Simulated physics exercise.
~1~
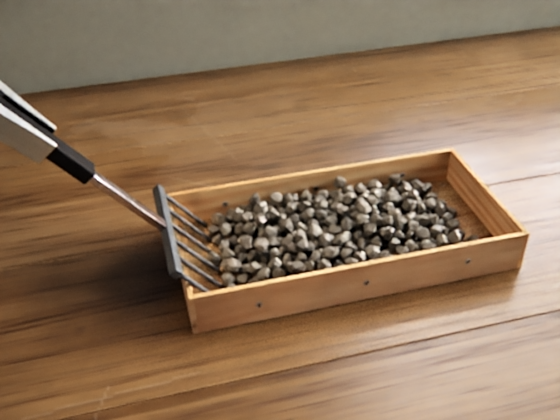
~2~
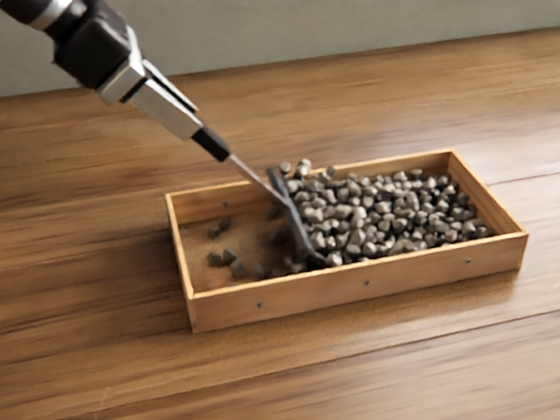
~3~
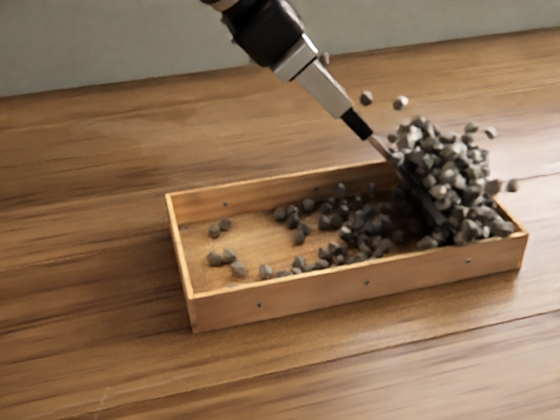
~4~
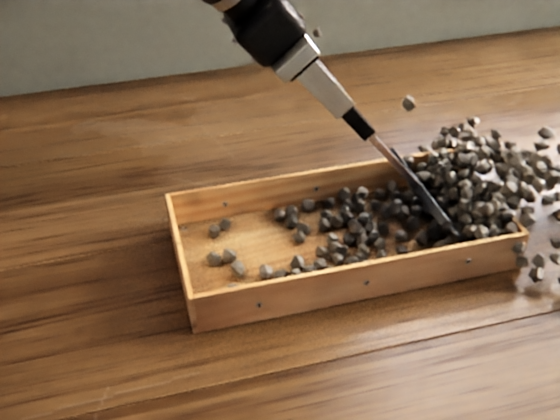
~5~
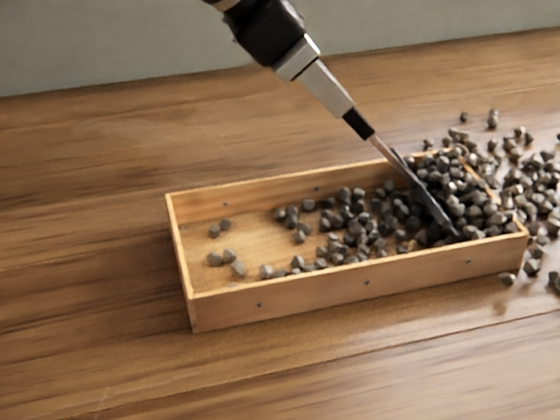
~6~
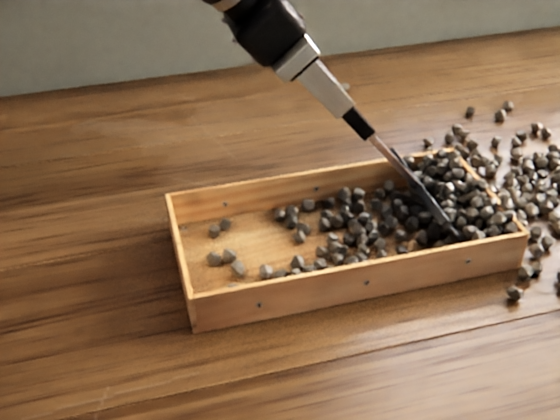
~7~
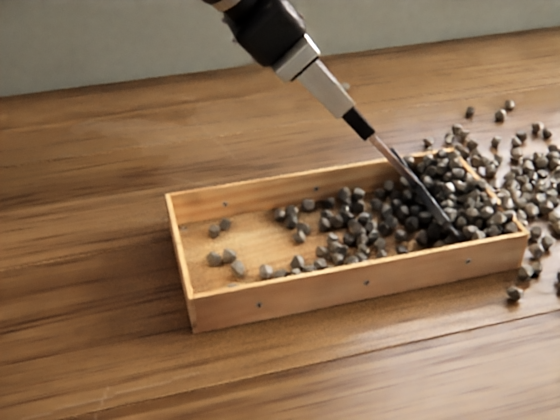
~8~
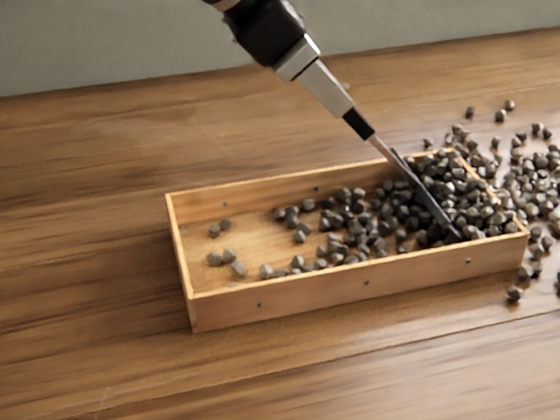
In this clip, a robot arm sweeps a comb rightward through small grey pebbles in a shallow wooden tray, piling them up and spilling many over the far right end. The comb stops inside the tray, and the pebbles settle both there and on the wooden table.
